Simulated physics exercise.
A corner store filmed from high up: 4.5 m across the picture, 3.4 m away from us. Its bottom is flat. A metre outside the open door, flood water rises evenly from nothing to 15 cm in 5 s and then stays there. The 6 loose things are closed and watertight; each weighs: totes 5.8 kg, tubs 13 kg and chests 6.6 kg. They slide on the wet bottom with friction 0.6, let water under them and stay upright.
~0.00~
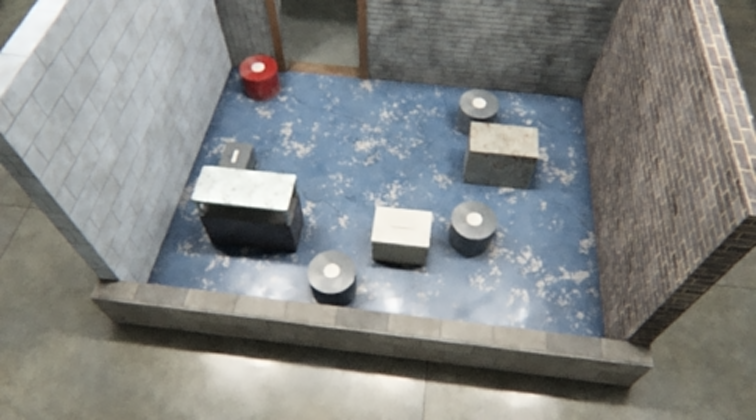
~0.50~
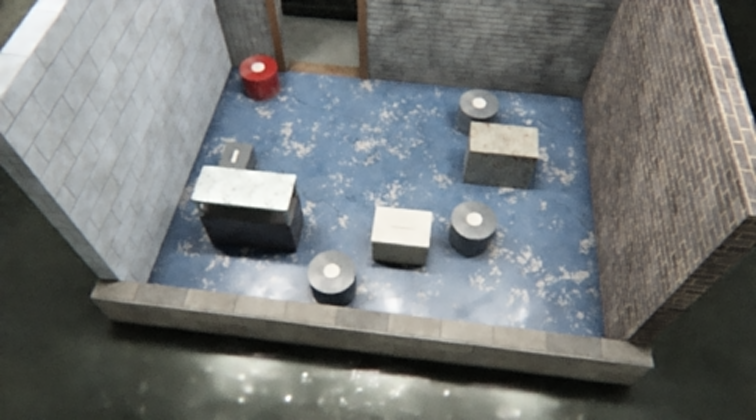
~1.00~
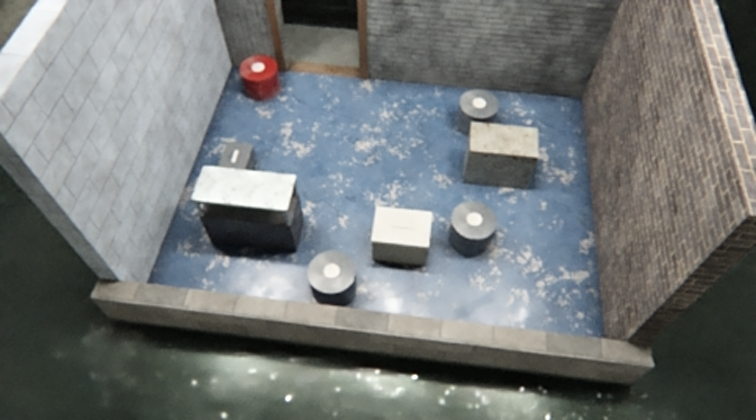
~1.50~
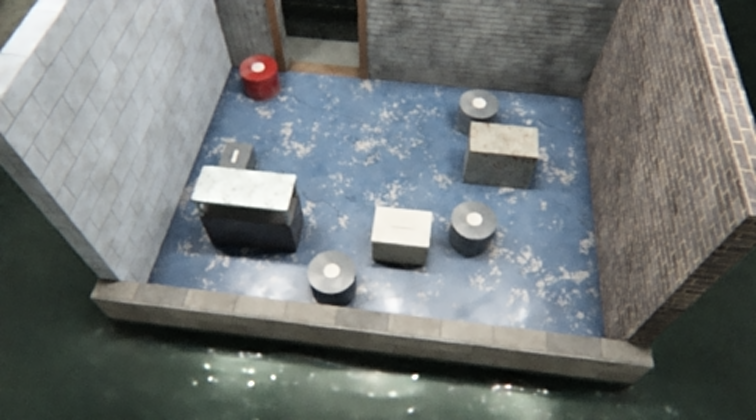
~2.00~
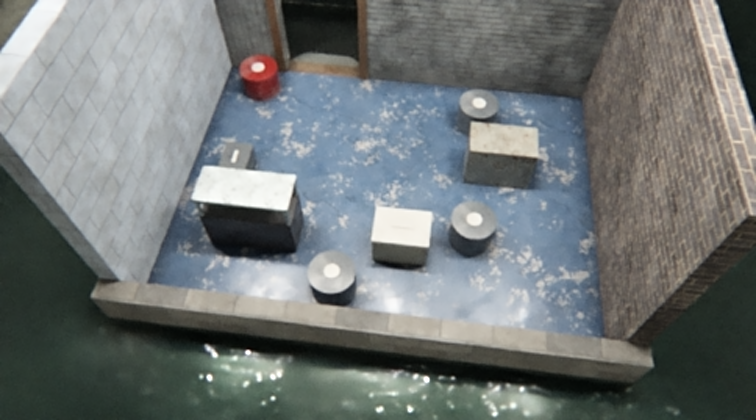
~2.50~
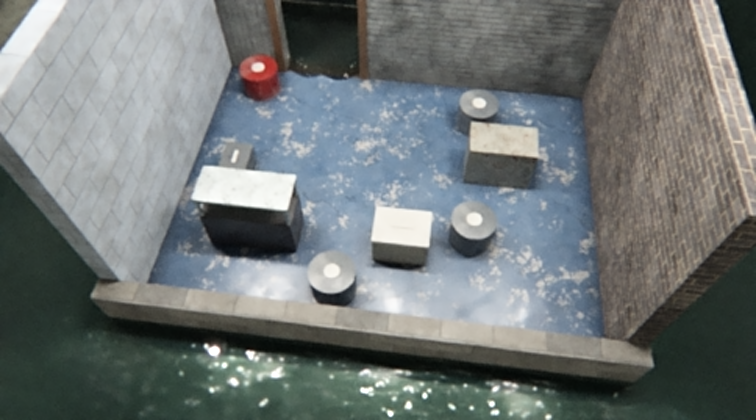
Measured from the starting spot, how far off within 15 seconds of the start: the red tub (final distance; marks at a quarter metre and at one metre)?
The red tub holds its place.
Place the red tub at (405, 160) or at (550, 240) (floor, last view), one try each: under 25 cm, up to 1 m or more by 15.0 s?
In that order: It barely shifts; it holds its place.
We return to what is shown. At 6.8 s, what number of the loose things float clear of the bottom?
At that moment 0.
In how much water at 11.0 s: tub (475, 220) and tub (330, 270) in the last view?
About 3 and 5 cm.
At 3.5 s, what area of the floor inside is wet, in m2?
Some 1.0 m2.
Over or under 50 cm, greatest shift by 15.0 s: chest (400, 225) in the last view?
It is over.
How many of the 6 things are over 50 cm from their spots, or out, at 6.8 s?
I count 0.
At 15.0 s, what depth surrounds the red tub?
About 8 cm.
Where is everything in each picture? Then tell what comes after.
In the first picture, the red tub at (258, 68), on the bottom; 0.0 m2 under water; 0 of 6 have shifted.
In the second picture, the red tub at (258, 68), on the bottom; water covers 0.0 m2; 0 of 6 have shifted.
In the third picture, the red tub at (258, 68), on the bottom; 0.0 m2 under water; 0 of 6 have shifted.
In the fourth picture, the red tub at (258, 68), on the bottom; water covers 0.0 m2; 0 of 6 have shifted.
In the fifth picture, the red tub at (258, 68) rests on the ground; water covers 0.0 m2; 0 of 6 have shifted.
In the sixth picture, the red tub at (258, 68), on the bottom; 0.0 m2 under water; 0 of 6 have shifted.
After 3.5 s the red tub is near (258, 68), 0.0 m from its start, aground; 0 afloat.
After 6.8 s the red tub is near (258, 68), 0.0 m from its start, aground; 0 afloat.
After 11.0 s the red tub is near (258, 68), 0.0 m from its start, aground; 2 afloat.
After 15.0 s the red tub is near (259, 68), 0.0 m from its start, afloat; 3 afloat.
